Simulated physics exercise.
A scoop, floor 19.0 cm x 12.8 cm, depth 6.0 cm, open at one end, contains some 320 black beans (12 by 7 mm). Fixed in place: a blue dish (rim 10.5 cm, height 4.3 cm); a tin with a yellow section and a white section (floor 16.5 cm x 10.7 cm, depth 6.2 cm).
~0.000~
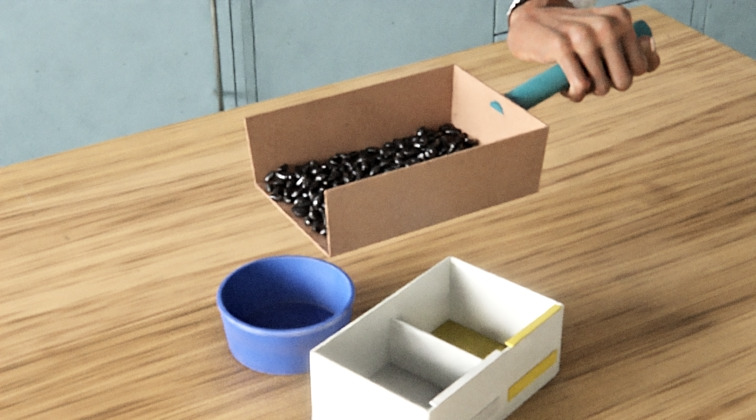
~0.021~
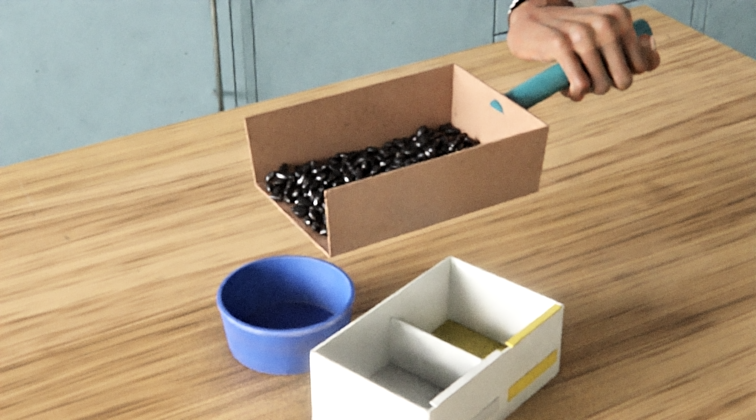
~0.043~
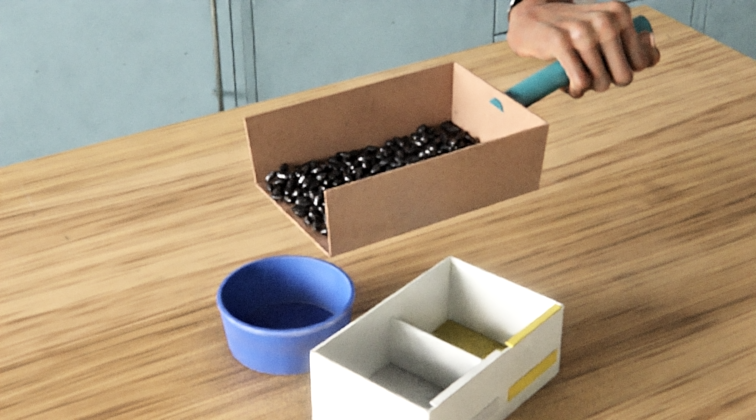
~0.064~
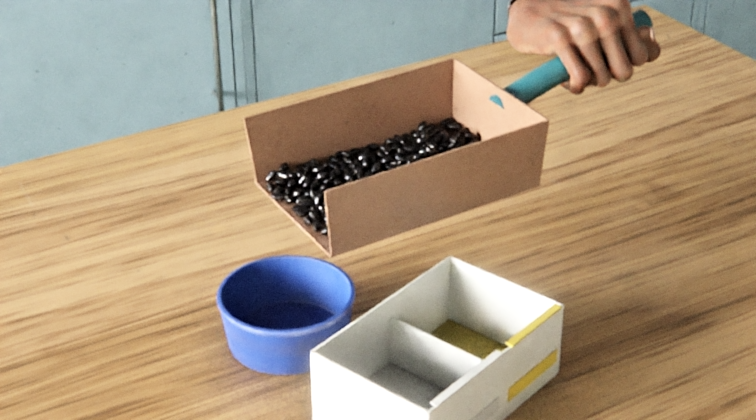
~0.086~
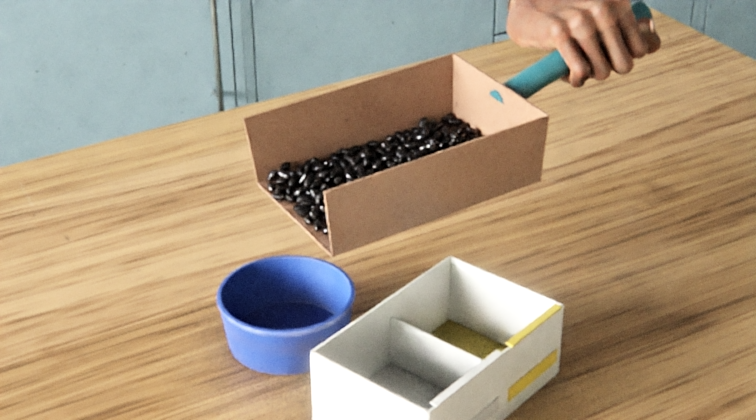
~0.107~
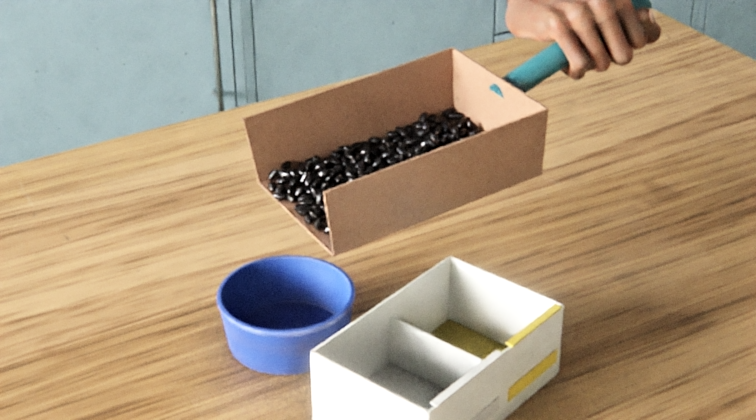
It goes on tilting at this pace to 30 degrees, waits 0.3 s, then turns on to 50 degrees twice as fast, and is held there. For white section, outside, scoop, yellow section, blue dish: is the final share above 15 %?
In the white section: Below; outside everything: Above; in the scoop: Below; in the yellow section: Below; in the blue dish: Above.
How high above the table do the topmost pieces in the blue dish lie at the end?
About 4.5 cm.
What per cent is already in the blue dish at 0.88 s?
Some 75 per cent.
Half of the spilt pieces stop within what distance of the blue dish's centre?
Some 14 cm.
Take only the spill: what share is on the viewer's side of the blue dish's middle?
Roughly 30 per cent.
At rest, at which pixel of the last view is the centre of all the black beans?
At about (261, 330).
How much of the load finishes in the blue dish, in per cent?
Some 75 per cent.
After 0.41 s, tilt 30 degrees; scoop 95 %, blue dish 5 %, in the air 5 %; middle of all pieces near (386, 139).
After 0.65 s, tilt 30 degrees; outside 5 %, scoop 35 %, blue dish 40 %, in the air 20 %; middle of all pieces near (297, 248).
After 0.88 s, tilt 47 degrees; outside 25 %, blue dish 75 %; middle of all pieces near (252, 325).
After 1.10 s, tilt 50 degrees; outside 25 %, blue dish 75 %; middle of all pieces near (247, 330).
At rest (2.0 s), white section 0 %, outside 25 %, scoop 0 %, yellow section 0 %, blue dish 75 %.
